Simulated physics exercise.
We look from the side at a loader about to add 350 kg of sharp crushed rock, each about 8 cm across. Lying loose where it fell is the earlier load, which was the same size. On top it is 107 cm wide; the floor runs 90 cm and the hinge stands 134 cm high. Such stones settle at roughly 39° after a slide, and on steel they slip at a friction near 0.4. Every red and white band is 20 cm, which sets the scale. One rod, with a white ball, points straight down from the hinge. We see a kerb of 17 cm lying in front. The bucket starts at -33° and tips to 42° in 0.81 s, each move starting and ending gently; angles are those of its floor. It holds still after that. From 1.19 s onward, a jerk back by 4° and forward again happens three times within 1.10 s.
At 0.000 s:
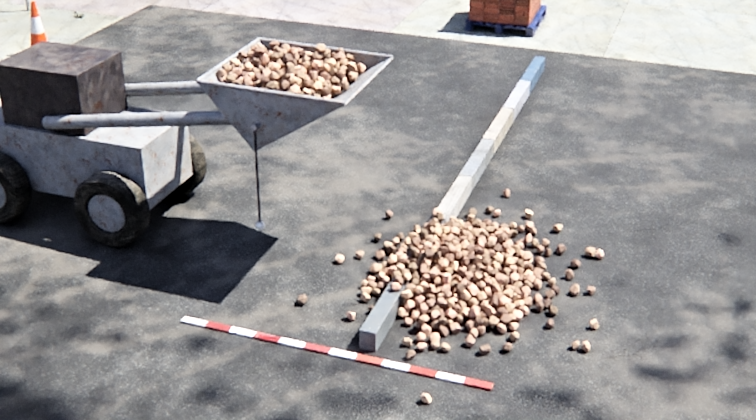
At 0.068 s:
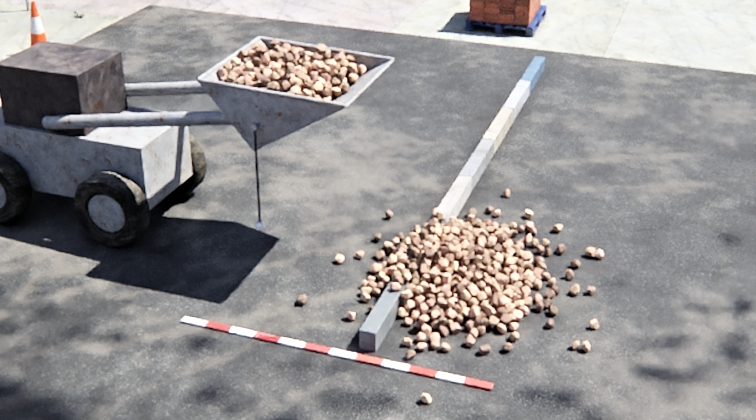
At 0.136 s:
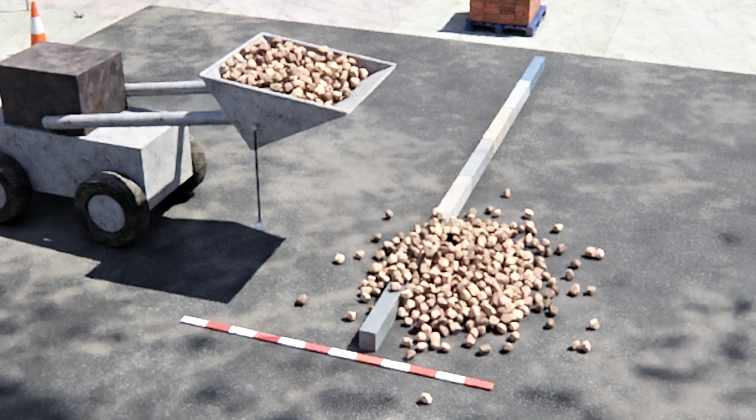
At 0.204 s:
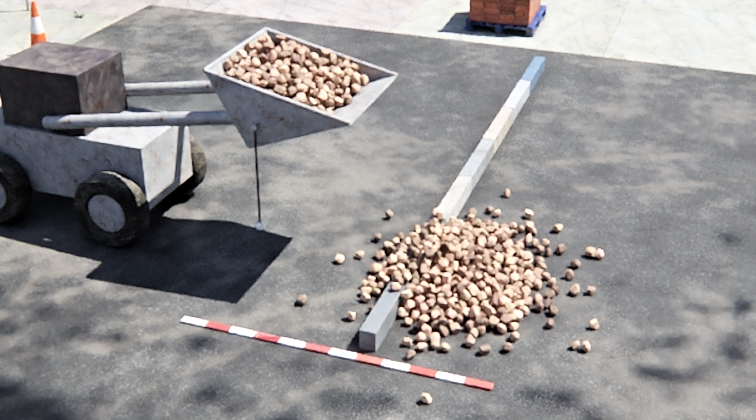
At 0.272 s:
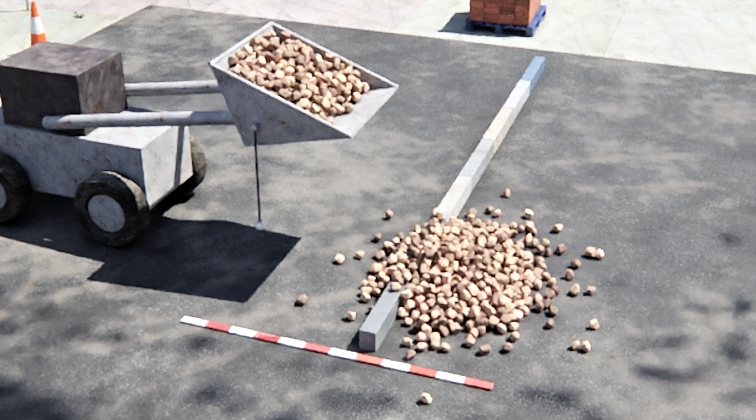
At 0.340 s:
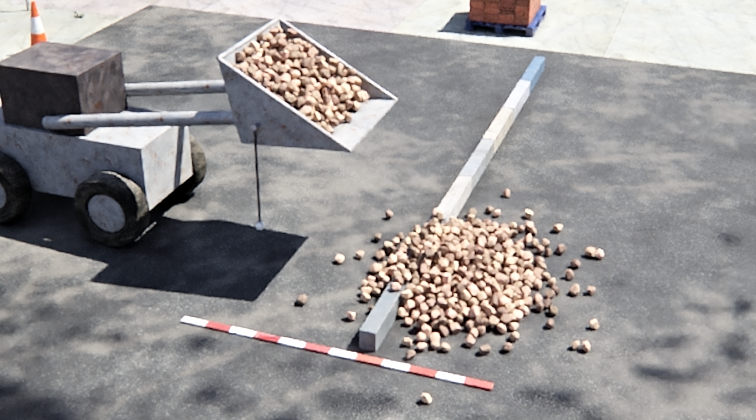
The video shows a grey loader on dark asphalt gradually tilting its raised bucket of brownish stones forward, the stones shifting with it, while a loose heap of similar stones lies unmoving around a kerb beside a red-and-white rod.
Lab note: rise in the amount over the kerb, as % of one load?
Approximately 5 %.
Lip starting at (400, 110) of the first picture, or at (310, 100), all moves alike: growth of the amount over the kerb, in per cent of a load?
Near 65 in a hundred first, near 0 in a hundred second.
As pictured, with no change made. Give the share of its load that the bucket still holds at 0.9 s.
Estimate: 75 % remaining inside, roughly.
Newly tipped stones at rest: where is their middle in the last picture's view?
They end up centred around (384, 250).
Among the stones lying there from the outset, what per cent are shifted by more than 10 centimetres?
0 %.
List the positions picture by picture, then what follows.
In the first frame, the bucket is at -33°, its lip at (345, 104); the top of the load is at (293, 57). The earlier load is highest near (429, 246), 28 cm above ground level, 12 % on this side of the kerb, 88 % over the kerb.
In the second frame, the bucket is at -31°, its lip at (346, 106); the top of the load is at (294, 57); the stones move at 0.2 m/s on average.
In the third frame, the bucket is at -27°, its lip at (348, 113); the top of the load is at (273, 54); the stones move at 0.3 m/s on average.
In the fourth frame, the bucket is at -21°, its lip at (350, 124); the top of the load is at (263, 46); the stones move at 0.4 m/s on average.
In the fifth frame, the bucket is at -13°, its lip at (351, 137); the top of the load is at (269, 43); the stones move at 0.5 m/s on average.
In the sixth frame, lip at (350, 151), floor tilted -4°, highest stones at (277, 37); the stones move at 0.6 m/s on average.
After 0.6 s the floor is at 31°; in per cent of one load, 100 in the bucket, 12 on this side of the kerb, 88 over the kerb; the foremost stones are at (586, 294).
After 0.9 s the floor is at 42°; in per cent of one load, 74 in the bucket, 38 on this side of the kerb, 88 over the kerb; the foremost stones are at (586, 294).
After 2.7 s the floor is at 42°; in per cent of one load, 0 in the bucket, 107 on this side of the kerb, 93 over the kerb; the foremost stones are at (586, 294).
After 5.4 s the floor is at 42°; in per cent of one load, 0 in the bucket, 107 on this side of the kerb, 93 over the kerb; the foremost stones are at (586, 294). Net gain over the kerb, 5.
